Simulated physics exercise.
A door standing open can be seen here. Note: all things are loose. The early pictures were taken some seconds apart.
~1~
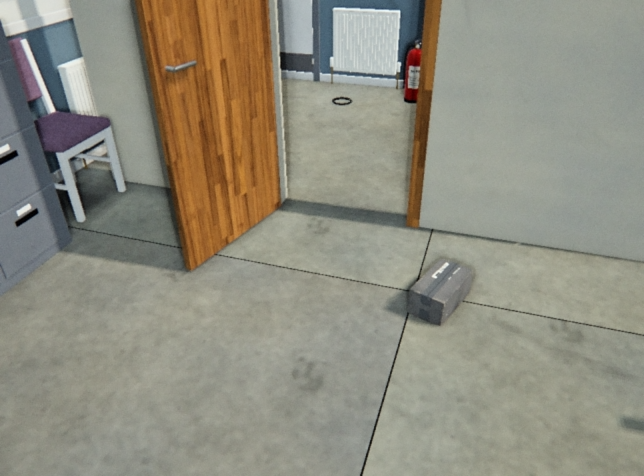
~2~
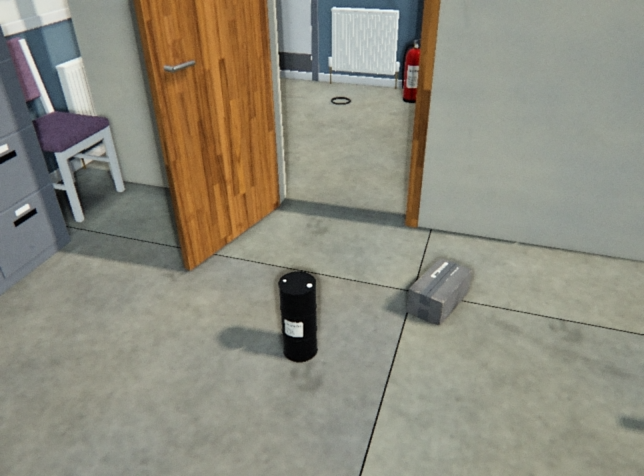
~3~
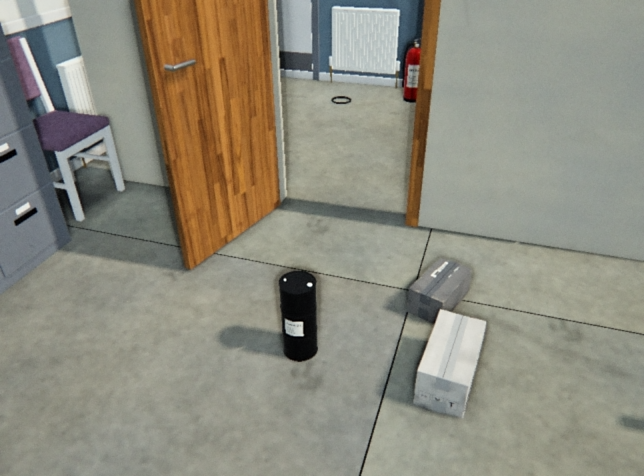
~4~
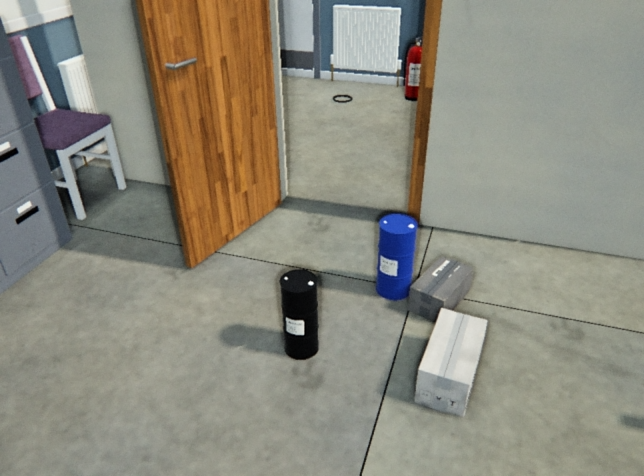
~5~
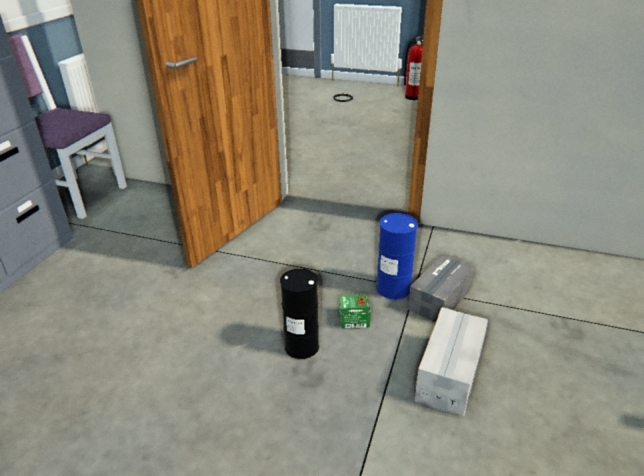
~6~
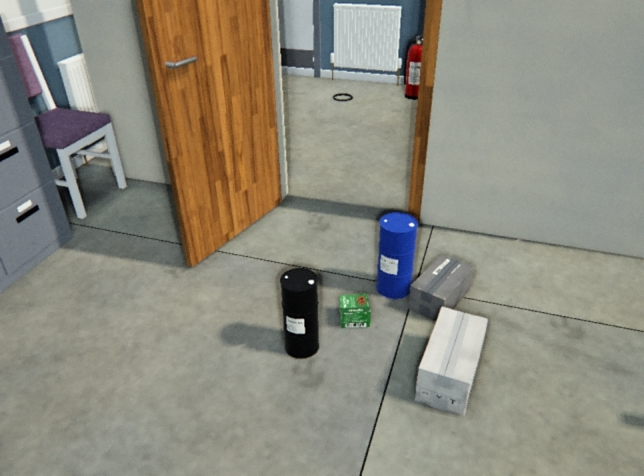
By an open door, a black canister, white parcel, blue canister and green box appear in turn.
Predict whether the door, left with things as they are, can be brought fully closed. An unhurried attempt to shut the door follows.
Most likely it will sit flush in the frame.
Then, 0.80 s on from there, door at 80°.
Then, 1.30 s on from there, door at 49°.
Then, 1.80 s on from there, door at 14°.
In the end, door at 0°; all 5 unmoved. At the end, from the last picture's camera, green box near (355, 311).
